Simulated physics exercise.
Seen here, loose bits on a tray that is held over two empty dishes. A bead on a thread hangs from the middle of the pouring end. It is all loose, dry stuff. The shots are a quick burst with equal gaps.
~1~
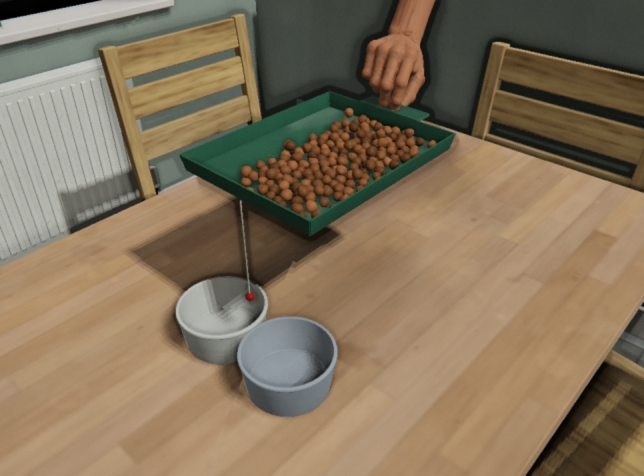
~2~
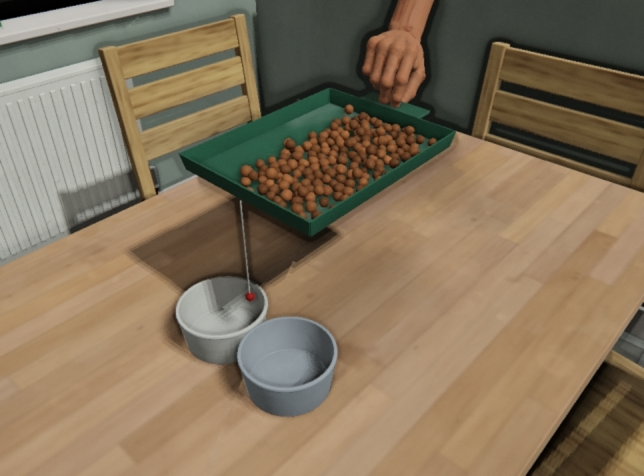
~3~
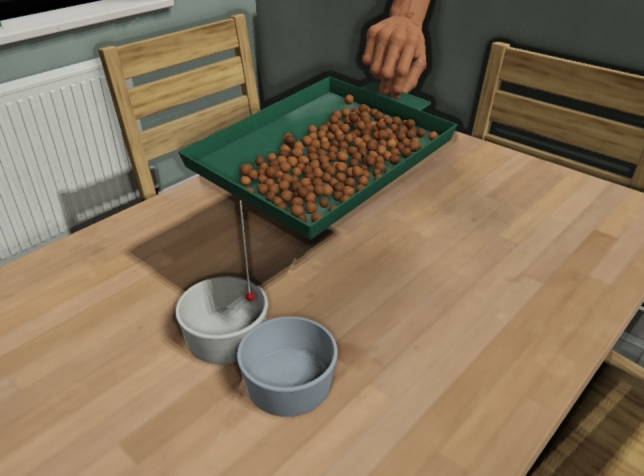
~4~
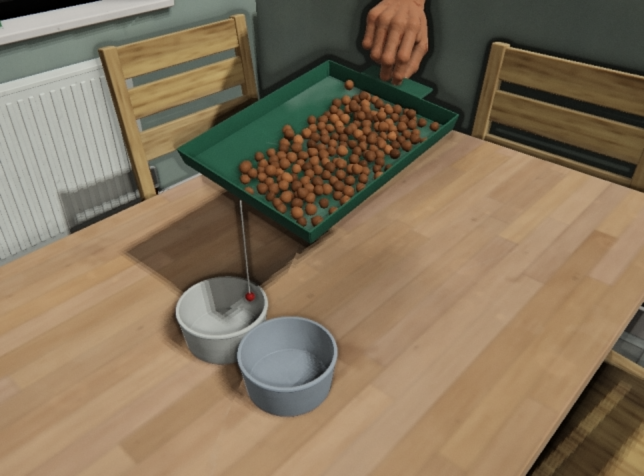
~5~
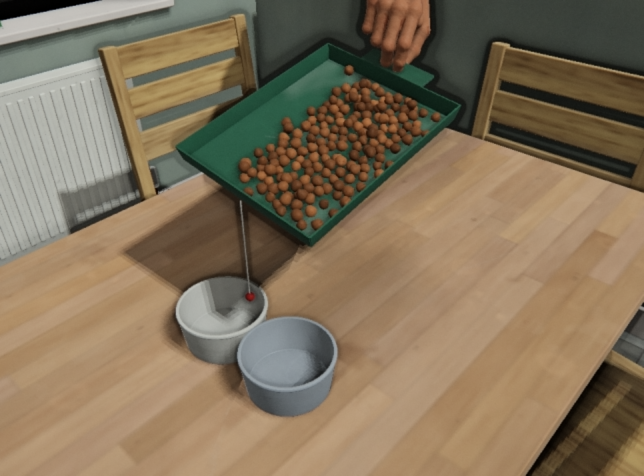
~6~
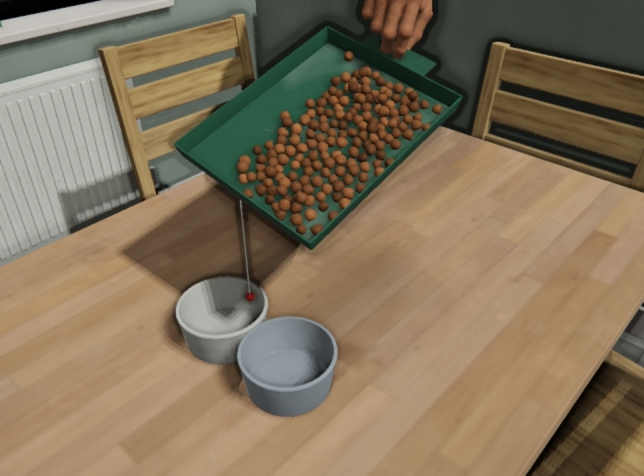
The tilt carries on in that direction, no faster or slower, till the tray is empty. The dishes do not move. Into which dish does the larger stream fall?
Fuller: The right-hand dish.
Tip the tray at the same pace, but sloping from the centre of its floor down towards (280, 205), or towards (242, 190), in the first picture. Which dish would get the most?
In turn: The right dish; the left dish.
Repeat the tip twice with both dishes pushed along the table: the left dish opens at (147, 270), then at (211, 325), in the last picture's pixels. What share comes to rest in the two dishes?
Roughly 0 per cent, and 50 per cent.
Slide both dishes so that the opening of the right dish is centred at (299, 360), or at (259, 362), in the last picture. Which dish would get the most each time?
In turn: The right-hand dish; the dish on the right.
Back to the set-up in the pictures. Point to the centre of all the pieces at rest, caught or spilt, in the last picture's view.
Near (291, 373).
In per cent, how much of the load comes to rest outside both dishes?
Near 30 %.
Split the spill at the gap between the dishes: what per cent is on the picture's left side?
About 30 per cent.
Shortly afterwards, tray tipped steeply; all but a few on the tray; only a few in the air.
Next, tray tipped past a quarter turn; the bulk on the tray; a little in the right dish; only a few outside both; near a quarter in the air.
Some moments later, tray tipped past a quarter turn; the bulk in the right dish; only a few in the left dish; near a quarter outside both.
In the end, tray tipped past a quarter turn; the bulk in the right dish; only a few in the left dish; near a quarter outside both.
